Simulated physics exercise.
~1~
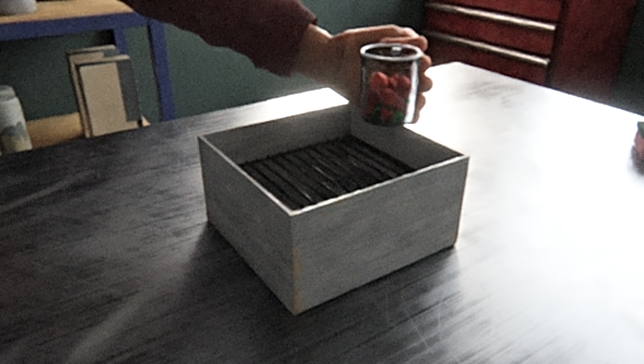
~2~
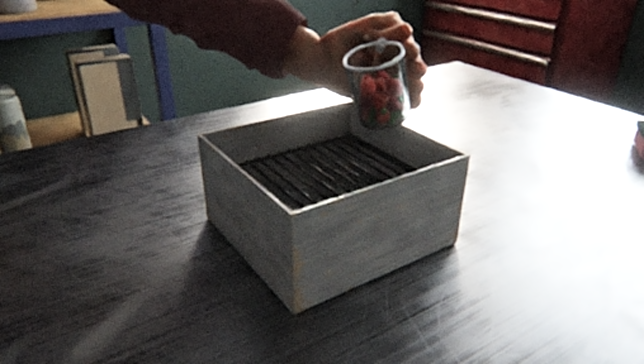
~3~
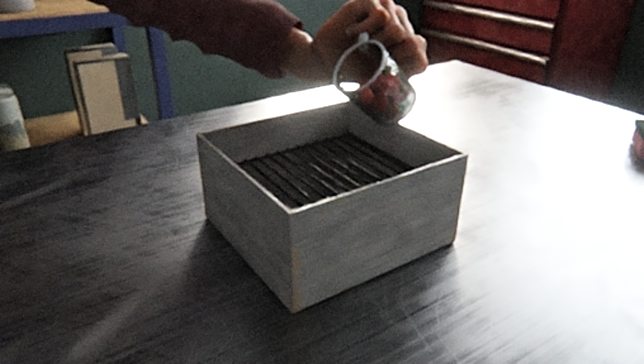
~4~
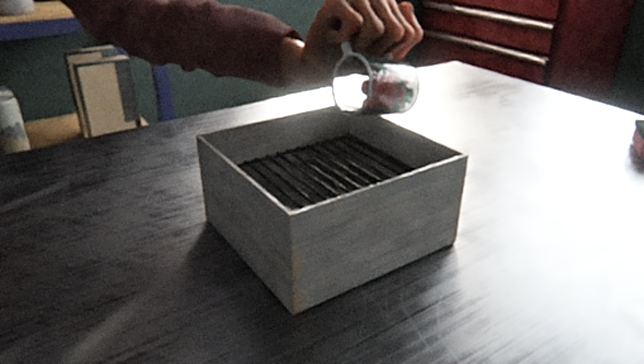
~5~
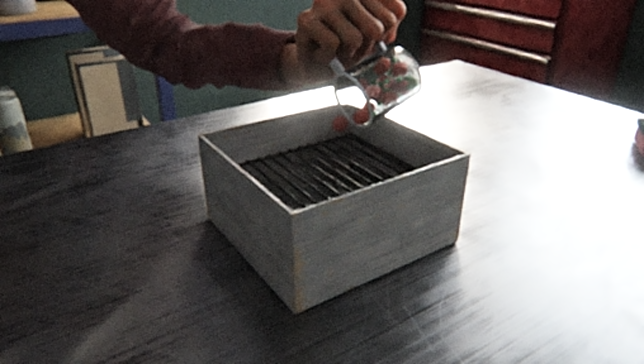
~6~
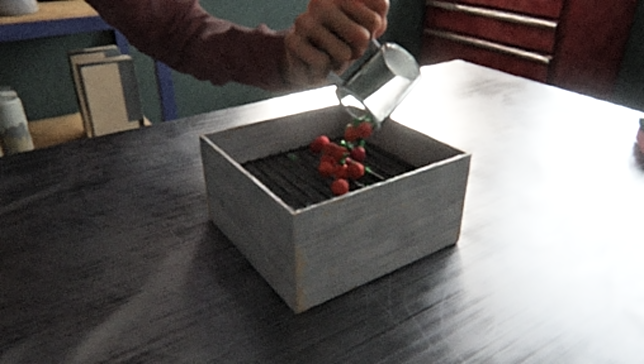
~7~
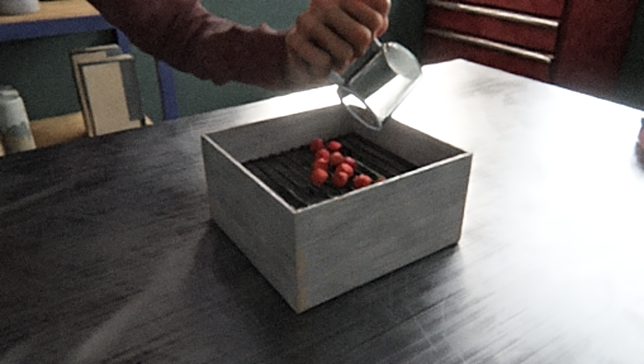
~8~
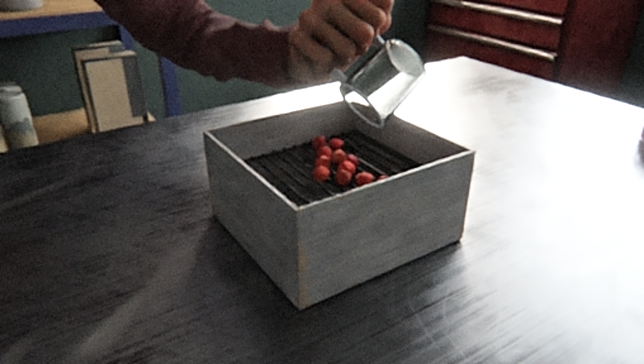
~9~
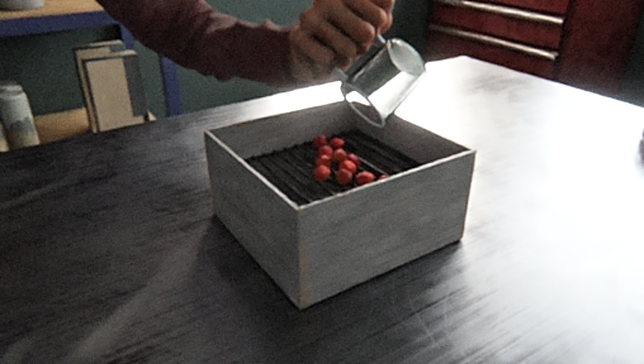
On a dark table, a hand tips a clear cup, pouring red balls onto a boxed rack.
